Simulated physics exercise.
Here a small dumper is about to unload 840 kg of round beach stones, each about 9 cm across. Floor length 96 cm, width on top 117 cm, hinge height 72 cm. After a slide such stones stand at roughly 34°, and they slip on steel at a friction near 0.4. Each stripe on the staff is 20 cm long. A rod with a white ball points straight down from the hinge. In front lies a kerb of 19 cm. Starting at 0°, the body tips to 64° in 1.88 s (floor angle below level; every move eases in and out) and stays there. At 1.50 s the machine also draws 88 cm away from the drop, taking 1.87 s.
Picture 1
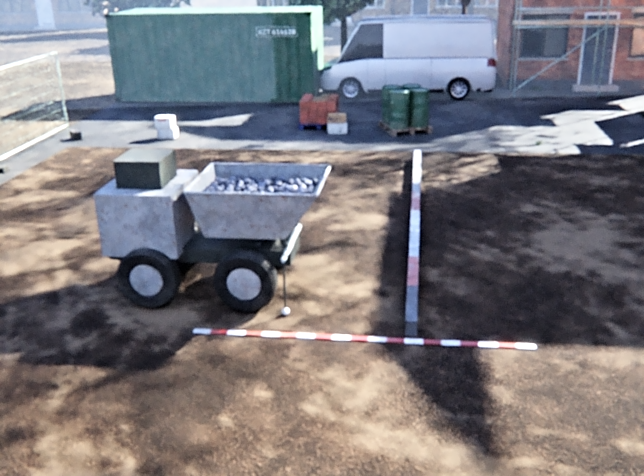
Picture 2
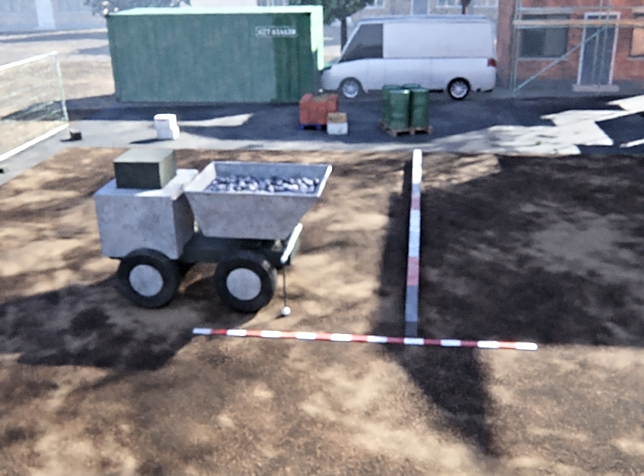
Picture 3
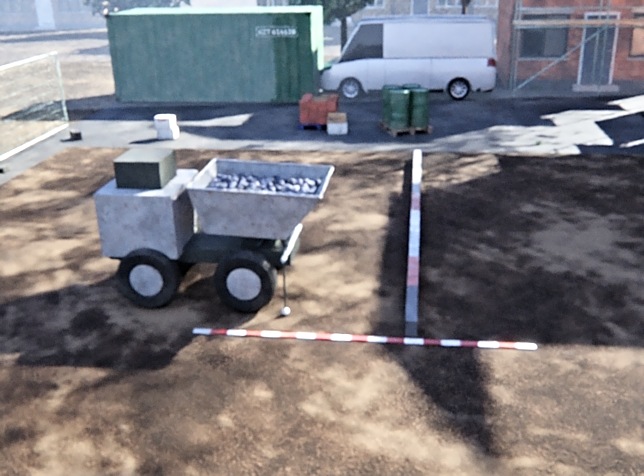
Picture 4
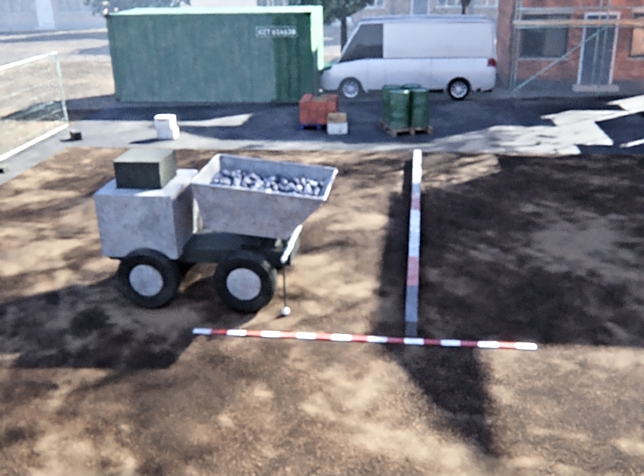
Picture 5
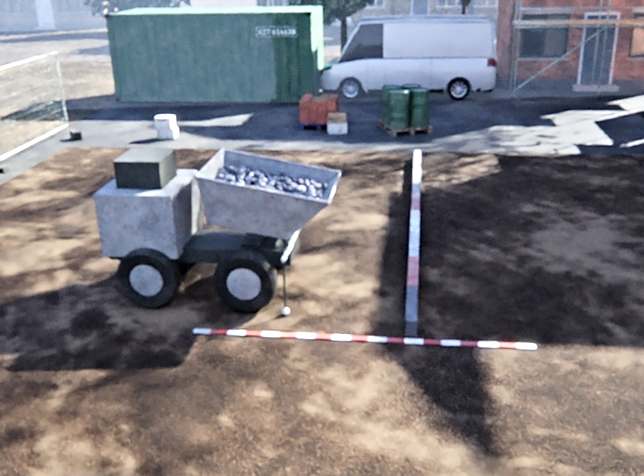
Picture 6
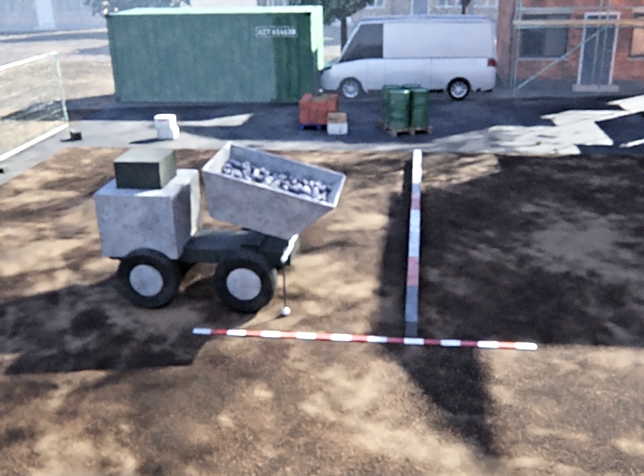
On a patch of bare ground near a green container and a white van, a small grey dumper stood still while its tray of stones slowly tilted, its back rising and its right lip dipping.
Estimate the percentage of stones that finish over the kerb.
Roughly 5 per cent ends over the kerb.
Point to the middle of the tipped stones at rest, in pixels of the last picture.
Near (359, 287).
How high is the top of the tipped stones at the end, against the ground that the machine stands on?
Some 34 cm above that level.
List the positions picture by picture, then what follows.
In the first picture, lip at (317, 196), floor tilted 0°, highest stones at (266, 183).
In the second picture, the body is at 1°, its lip at (318, 196); the top of the load is at (259, 183).
In the third picture, the body is at 3°, its lip at (320, 198); the top of the load is at (247, 181).
In the fourth picture, the body is at 6°, its lip at (324, 200); the top of the load is at (233, 177).
In the fifth picture, lip at (329, 203), floor tilted 10°, highest stones at (234, 173).
In the sixth picture, the body is at 15°, its lip at (334, 207); the top of the load is at (232, 168).
A little later the floor is at 54°; 100 % in the body; the foremost stones are at (356, 233).
Then the floor is at 64°; 73 % in the body, 27 % on this side of the kerb; the foremost stones are at (413, 287).
Later still the floor is at 64°; 16 % in the body, 80 % on this side of the kerb, 4 % over the kerb; the foremost stones are at (512, 290).
In the end the floor is at 64°; 0 % in the body, 96 % on this side of the kerb, 4 % over the kerb; the foremost stones are at (512, 290).
